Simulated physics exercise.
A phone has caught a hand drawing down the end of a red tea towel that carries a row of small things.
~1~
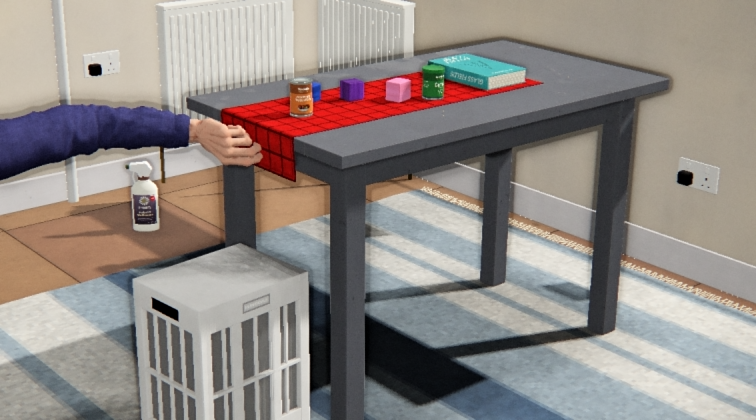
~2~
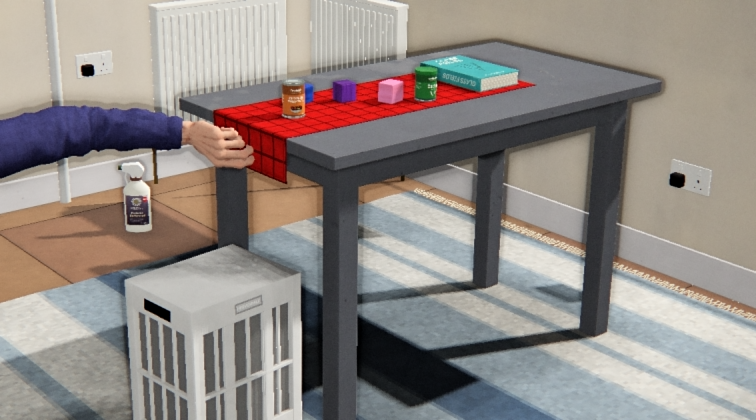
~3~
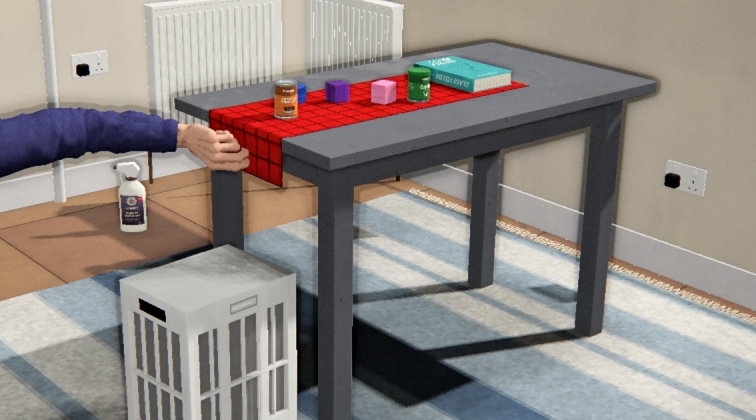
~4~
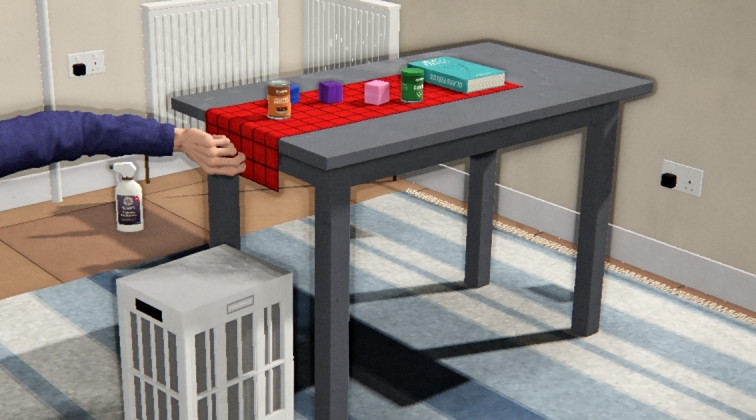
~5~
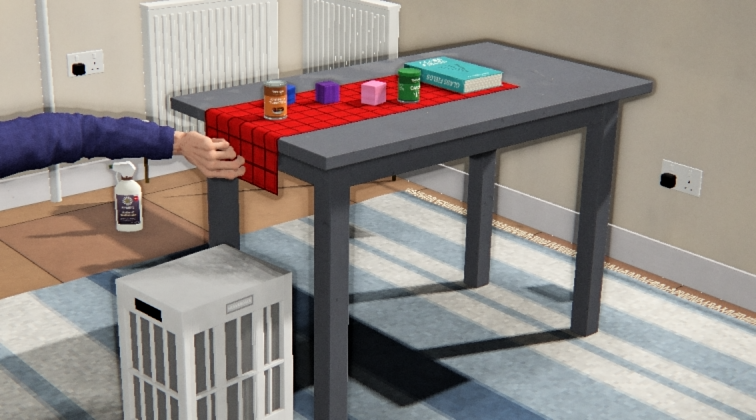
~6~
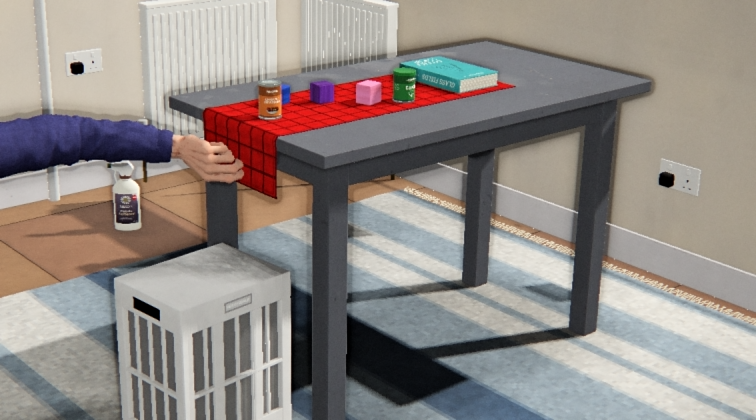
A hand in a blue sleeve slowly pulled the end of a red checked cloth down over the table's edge, and the cans, small cubes and teal book on it shifted slightly left.
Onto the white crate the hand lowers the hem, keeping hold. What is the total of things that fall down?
The final total over the edge will be two.
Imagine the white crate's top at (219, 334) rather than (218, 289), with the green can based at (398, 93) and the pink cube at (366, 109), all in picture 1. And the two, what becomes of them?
In the end the green can rides it out; meanwhile the pink cube gets dislodged.
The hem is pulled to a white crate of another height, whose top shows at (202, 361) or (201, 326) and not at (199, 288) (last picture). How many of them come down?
Then 4 and 3.
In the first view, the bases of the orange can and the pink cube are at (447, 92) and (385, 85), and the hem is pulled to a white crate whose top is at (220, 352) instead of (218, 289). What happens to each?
The orange can? Safe. The pink cube? Safe.
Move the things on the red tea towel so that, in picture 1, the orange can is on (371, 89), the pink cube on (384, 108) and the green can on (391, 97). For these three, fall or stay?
So the orange can stays aboard, the pink cube stays aboard, and the green can stays aboard.
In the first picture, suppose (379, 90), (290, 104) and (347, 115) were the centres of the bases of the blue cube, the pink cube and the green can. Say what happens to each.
The blue cube will stay where it is, the pink cube will end up off, the green can will end up off.
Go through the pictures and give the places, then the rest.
Hem (296, 182); orange can (301, 80); blue cube (308, 84); purple cube (352, 81); pink cube (398, 81); green can (434, 67); top of the crate (217, 289), in the first picture.
Hem (287, 184); orange can (293, 81), in the second picture.
Hem (282, 187); blue cube (293, 86), in the third picture.
Hem (278, 192); purple cube (331, 83); top of the crate (201, 290), in the fourth picture.
Hem (278, 195); pink cube (374, 83), in the fifth picture.
Hem (277, 199); orange can (270, 82); blue cube (277, 86); purple cube (322, 83); pink cube (369, 83); green can (405, 70), in the sixth picture.
A little later, hem near (239, 242); orange can gone.
Next, hem on the crate; orange can and blue cube gone.
When it is over, hem on the crate; orange can and blue cube gone. Over the edge go two.
